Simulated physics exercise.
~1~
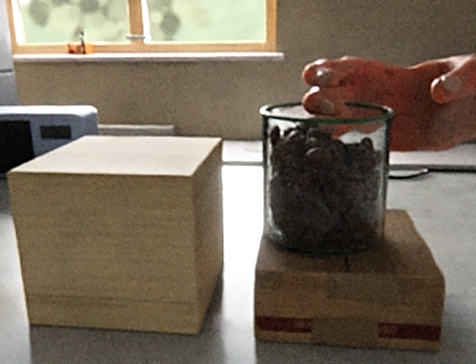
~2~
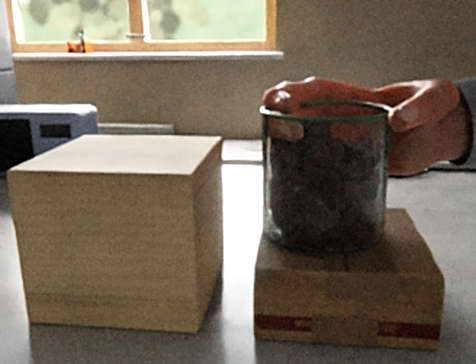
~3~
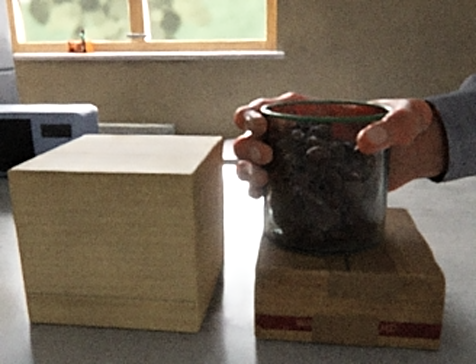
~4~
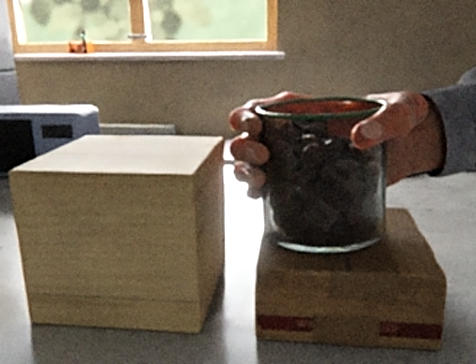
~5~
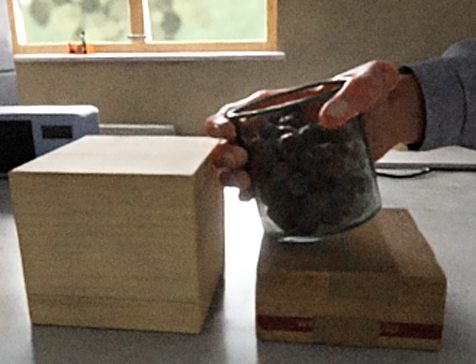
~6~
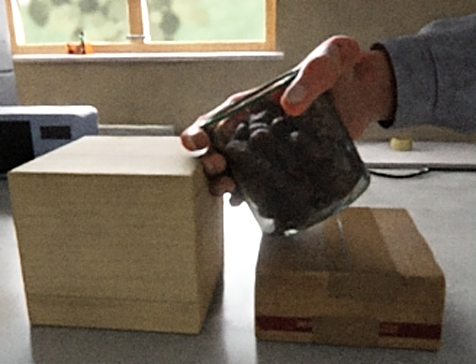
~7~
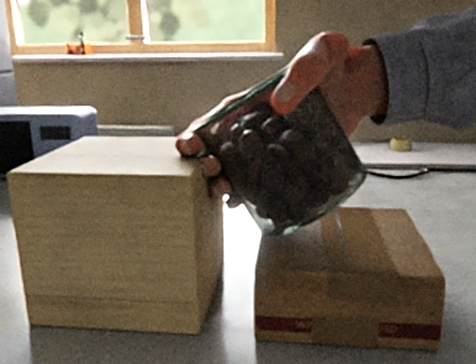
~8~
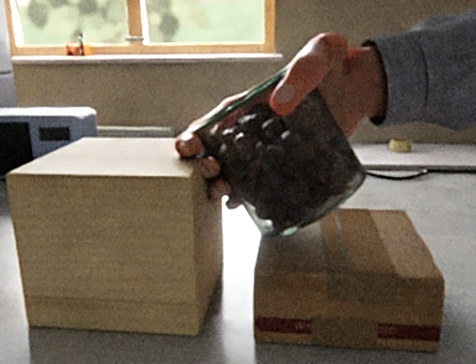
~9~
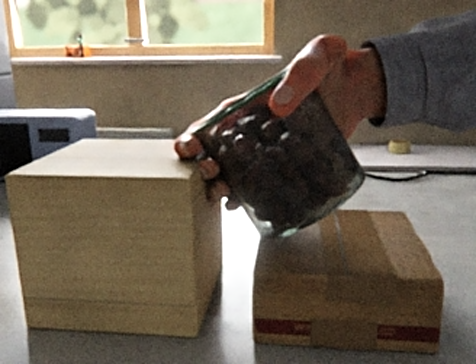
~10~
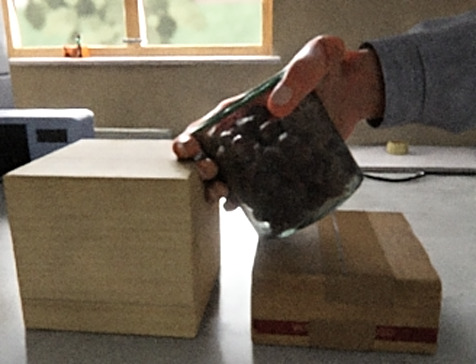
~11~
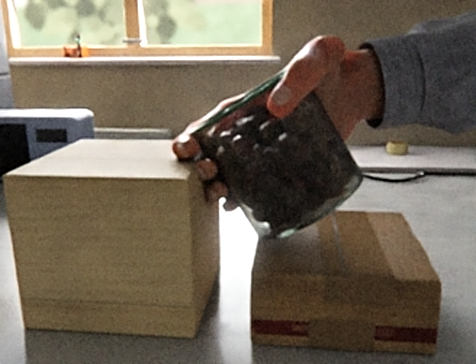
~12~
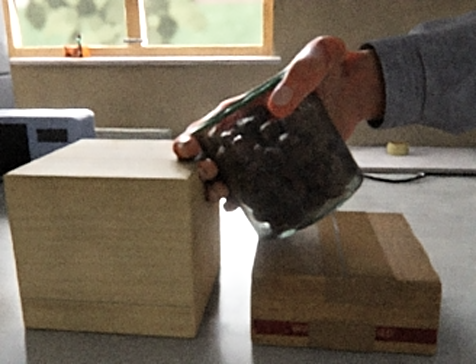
On a grey tabletop near a window, a hand grips an open clear glass of dark pieces standing on a low box, lifts it leftward and tilts it against the taller block, where it stays leaning with its contents still inside.
